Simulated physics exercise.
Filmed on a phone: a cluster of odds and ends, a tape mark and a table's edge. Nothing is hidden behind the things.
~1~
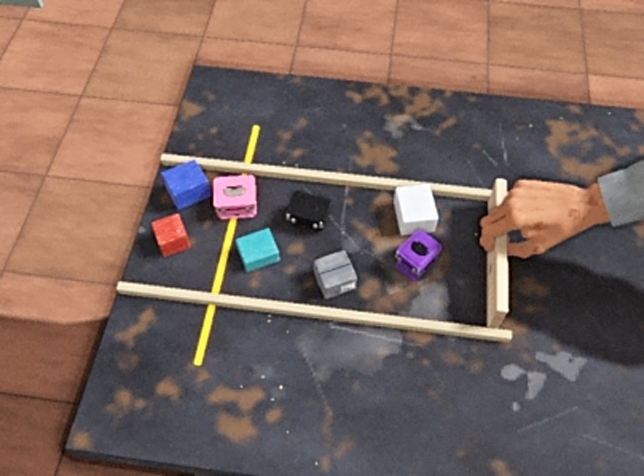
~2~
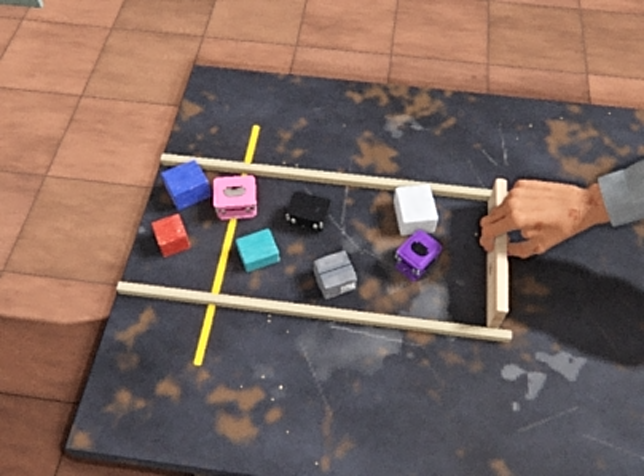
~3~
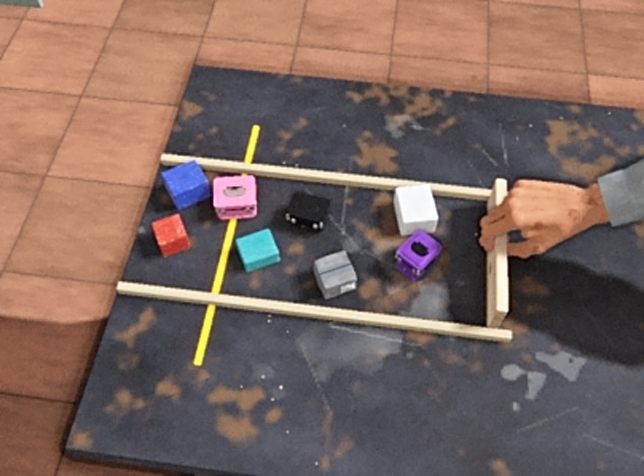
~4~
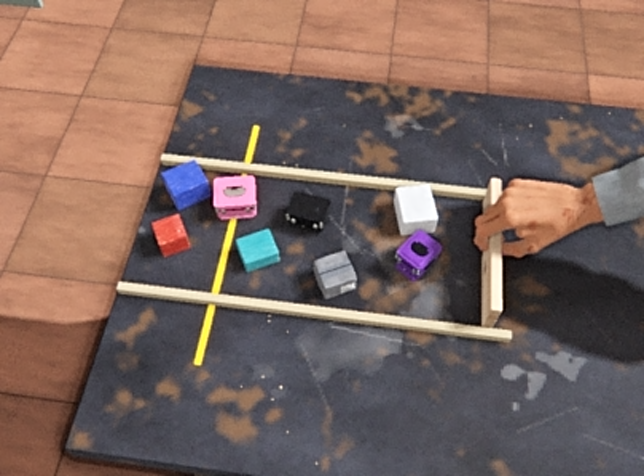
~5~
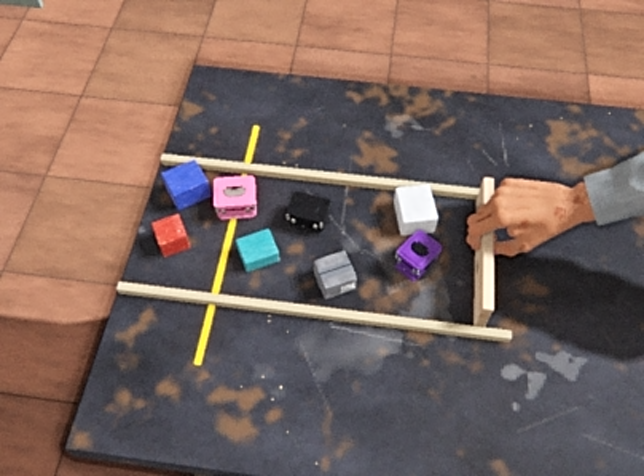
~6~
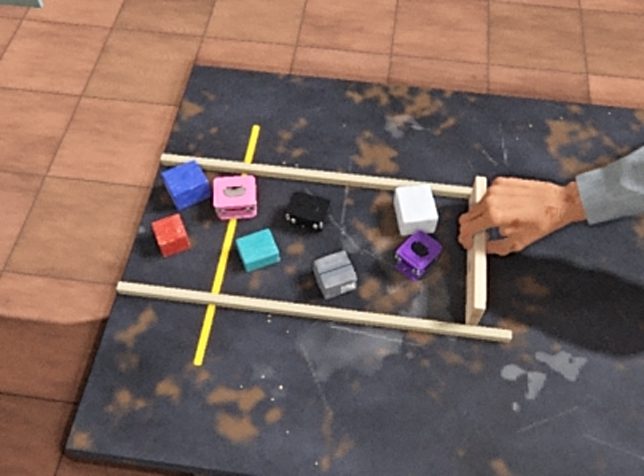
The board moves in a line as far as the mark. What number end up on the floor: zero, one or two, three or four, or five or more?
The number that fall off is one or two.
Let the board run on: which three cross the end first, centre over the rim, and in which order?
They are the blue block, the red block, the pink case.
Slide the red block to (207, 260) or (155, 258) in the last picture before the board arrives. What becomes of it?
Place by place, it is kept; holds on.
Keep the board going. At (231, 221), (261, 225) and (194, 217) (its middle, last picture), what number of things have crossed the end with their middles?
It would be 1, 0 and 3.
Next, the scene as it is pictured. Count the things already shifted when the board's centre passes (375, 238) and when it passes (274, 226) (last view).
The counts are 3 and 7.
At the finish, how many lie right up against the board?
That makes 3.
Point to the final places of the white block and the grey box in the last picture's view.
First (224, 181), then (200, 275).
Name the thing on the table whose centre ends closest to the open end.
Foremost is the red block.
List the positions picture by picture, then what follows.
The first frame shows red block (171, 236); blue block (187, 185); pink case (236, 198); board (497, 252); tape (230, 232).
The second frame shows blue block (187, 185); grey box (335, 275).
The third frame shows pink case (236, 198); turquoise block (258, 251).
The fourth frame shows red block (171, 236); black case (309, 213).
The fifth frame shows blue block (187, 185); board (484, 250).
The sixth frame shows red block (171, 236); blue block (187, 185); pink case (236, 198); board (476, 250); tape (230, 232).
A little later, none off yet; red block at rest near (171, 236); blue block at rest near (187, 185); pink case at rest near (236, 198).
When it is over, the number that fall off is one or two; down, blue block.
